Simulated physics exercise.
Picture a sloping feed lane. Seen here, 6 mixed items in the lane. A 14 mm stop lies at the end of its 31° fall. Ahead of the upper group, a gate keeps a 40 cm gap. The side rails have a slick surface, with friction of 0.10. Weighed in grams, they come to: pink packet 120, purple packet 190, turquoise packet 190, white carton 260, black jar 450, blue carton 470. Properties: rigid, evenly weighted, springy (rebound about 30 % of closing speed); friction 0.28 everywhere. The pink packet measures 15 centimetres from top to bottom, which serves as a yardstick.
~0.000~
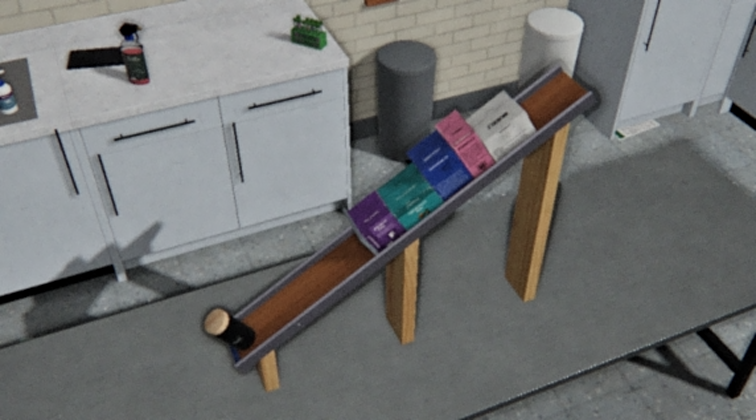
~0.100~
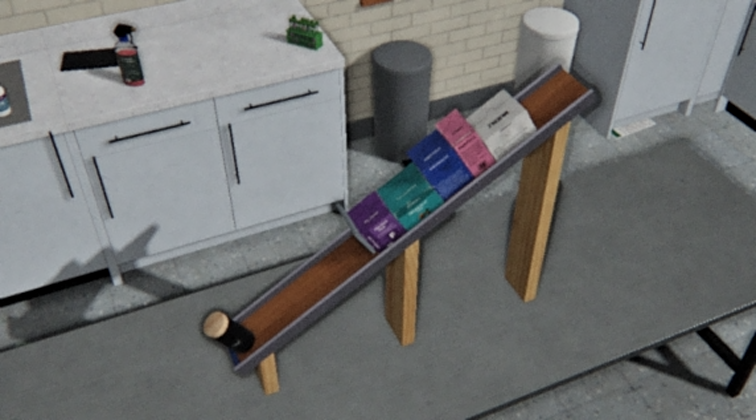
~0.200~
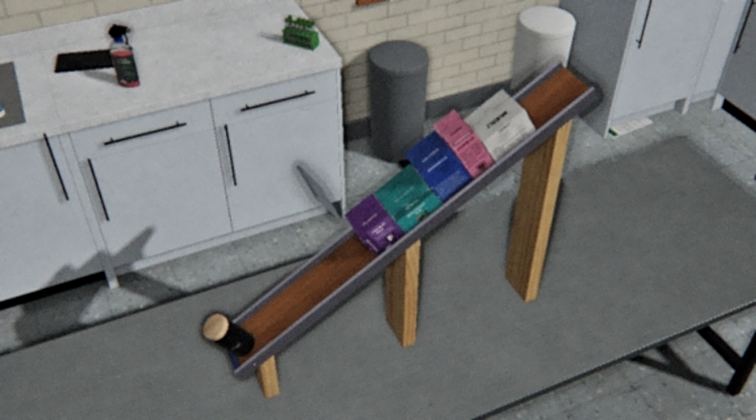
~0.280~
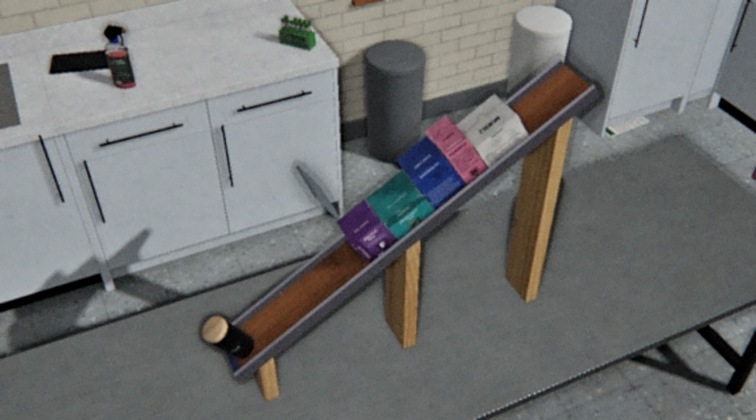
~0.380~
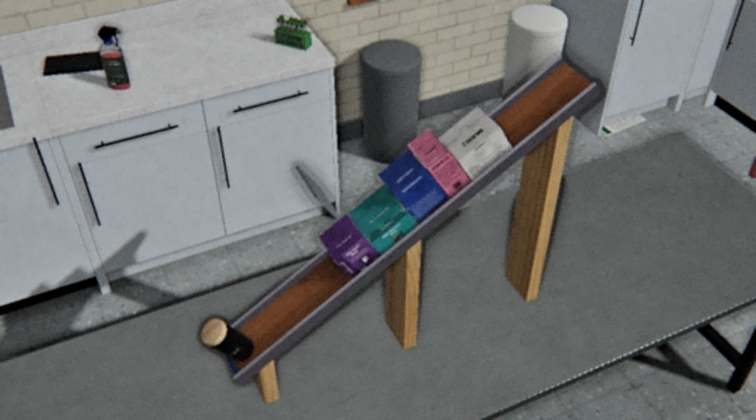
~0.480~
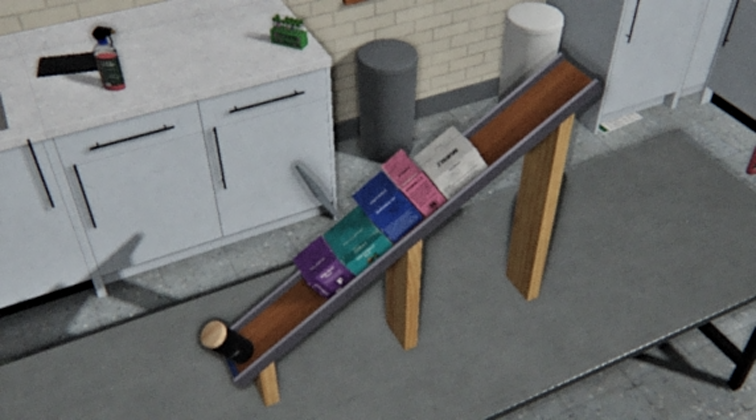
On a sloping lane, five packets and cartons slide down leftward together toward a black jar.
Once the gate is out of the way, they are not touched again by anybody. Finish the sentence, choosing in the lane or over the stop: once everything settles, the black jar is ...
... Over the stop.
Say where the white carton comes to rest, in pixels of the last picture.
End point: Approx. (355, 238).
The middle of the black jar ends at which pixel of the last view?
Around (172, 407).
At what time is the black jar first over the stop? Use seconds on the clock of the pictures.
That comes at close to 1.1 seconds.
After 0.58 s, leader 18 cm from the stop; black jar near (228, 343).
After 0.78 s, leader 7 cm from the stop; black jar near (223, 343).
After 1.18 s, leader 2 cm from the stop; black jar now over the stop.
In the end (1.9 s), over the stop, black jar; the other 5 in the lane. In the last view, black jar near (172, 407).
